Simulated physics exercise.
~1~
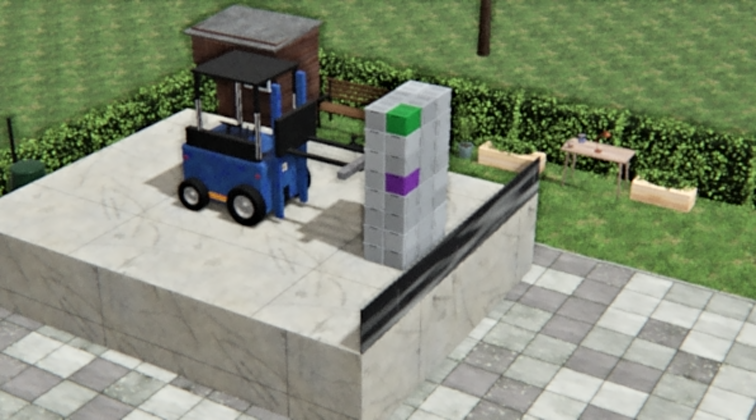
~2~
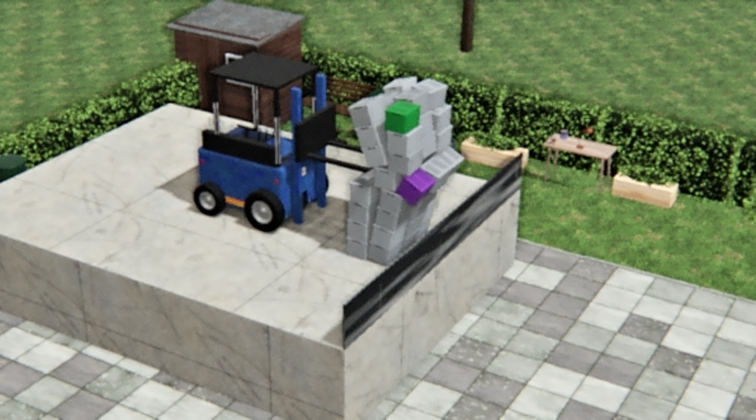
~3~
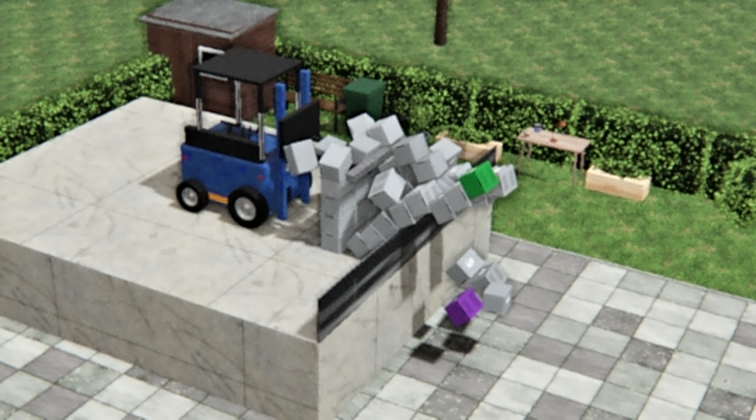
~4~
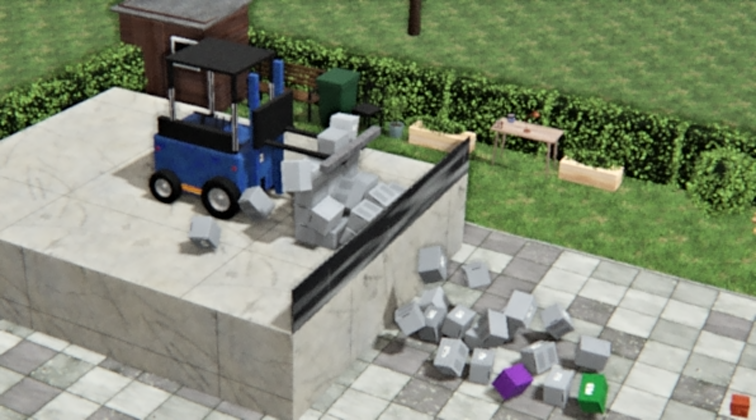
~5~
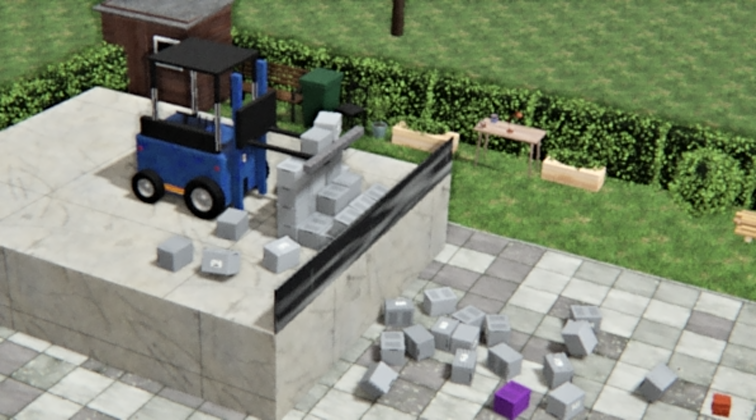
A tall, free-standing stack of pale grey totes, one marked green and one purple, rises near the edge of a raised stone deck, seen from above at an angle. A blue forklift stands to its left, with a shed, hedge and lawn behind and grey paving below. The forklift's beam pushes into the stack, which buckles and leans right. The totes then spill over the low dark board, the purple and green ones among them, and tumble onto the paving. Finally, many lie scattered below, the purple one among them and the green one out of sight, while a broken heap remains on the deck beside the forklift.
